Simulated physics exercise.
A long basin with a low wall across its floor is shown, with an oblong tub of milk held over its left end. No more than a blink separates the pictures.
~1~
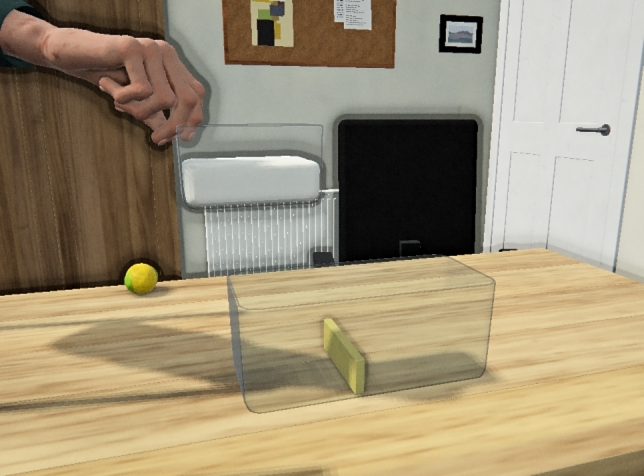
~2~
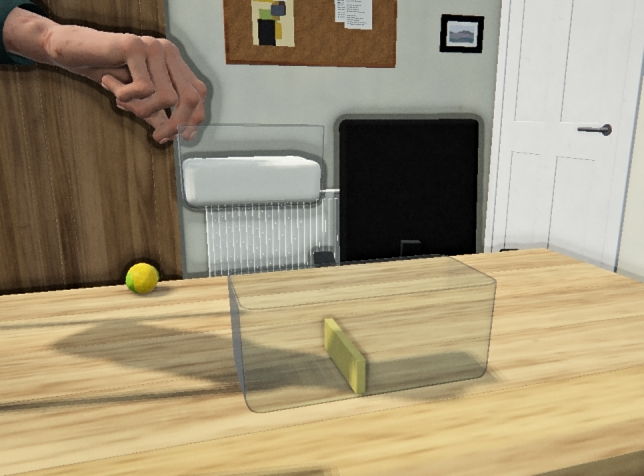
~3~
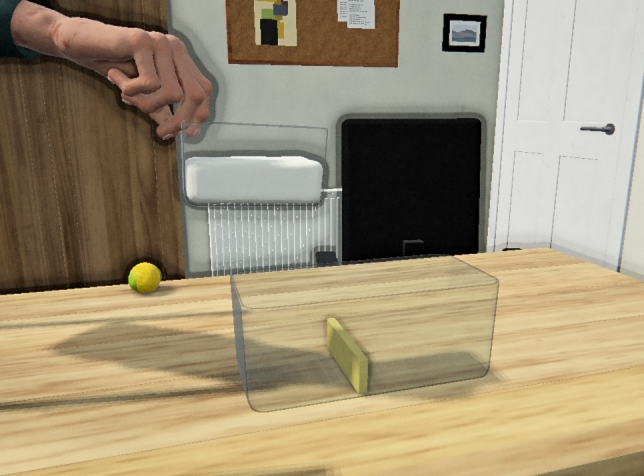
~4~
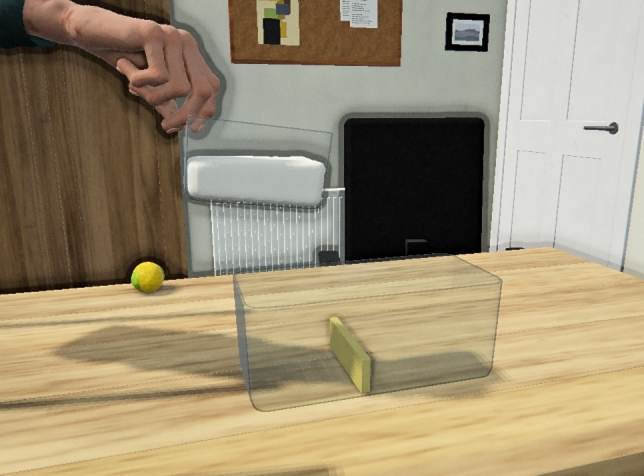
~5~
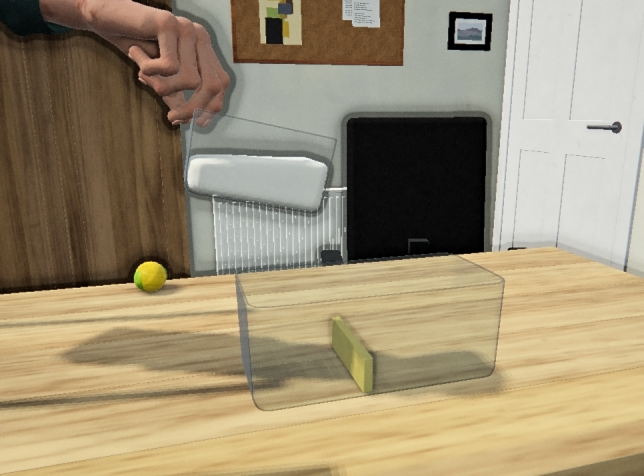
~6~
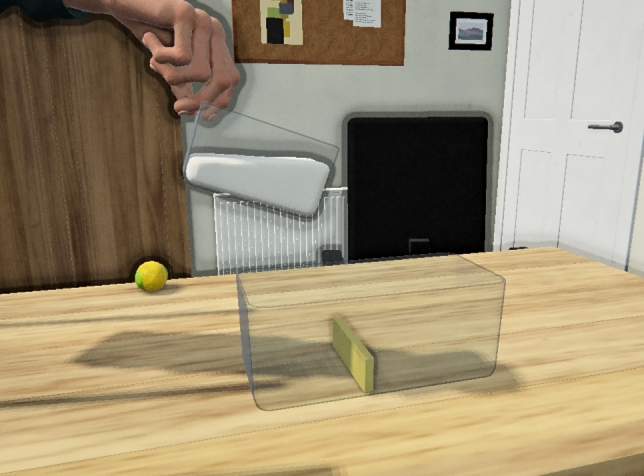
The footage shows a hand above an oblong tub of white milk, over the left end of a clear basin with a low yellowish wall inside; the tub, level at first, gradually tilts down to the right.
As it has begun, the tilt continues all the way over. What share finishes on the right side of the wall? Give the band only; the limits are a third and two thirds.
I'd put the amount right of the wall between the two marks of a third and two thirds.
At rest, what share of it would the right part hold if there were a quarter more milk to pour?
The share comes to roughly 65 per cent.
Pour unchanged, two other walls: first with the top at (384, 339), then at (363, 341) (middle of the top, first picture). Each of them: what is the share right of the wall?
Try 1: About 10 percent; try 2: About 35 percent.
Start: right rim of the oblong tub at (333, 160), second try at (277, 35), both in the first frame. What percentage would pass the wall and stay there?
Close to 65 in a hundred, and close to 45 in a hundred.
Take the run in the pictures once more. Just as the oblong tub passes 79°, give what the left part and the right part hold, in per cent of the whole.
0 % left, 10 % right.
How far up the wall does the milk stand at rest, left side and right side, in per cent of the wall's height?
Left part: 30 per cent, right part: 30 per cent.
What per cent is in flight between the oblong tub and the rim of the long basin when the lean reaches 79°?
Roughly 40 per cent.
A moment on, the oblong tub is tipped on its side and 51 per cent is still to pour, 1 is left of the wall and 8 right of it.
Next, the oblong tub is tipped right over and 13 per cent is still to pour, 18 is left of the wall and 58 right of it.
Then the oblong tub is tipped right over and 1 per cent is still to pour, 39 is left of the wall and 58 right of it.
Later the oblong tub is tipped right over and 0 per cent is still to pour, 42 is left of the wall and 58 right of it.
Finally, 42 per cent lies left of the wall, 58 right of it and 1 outside.
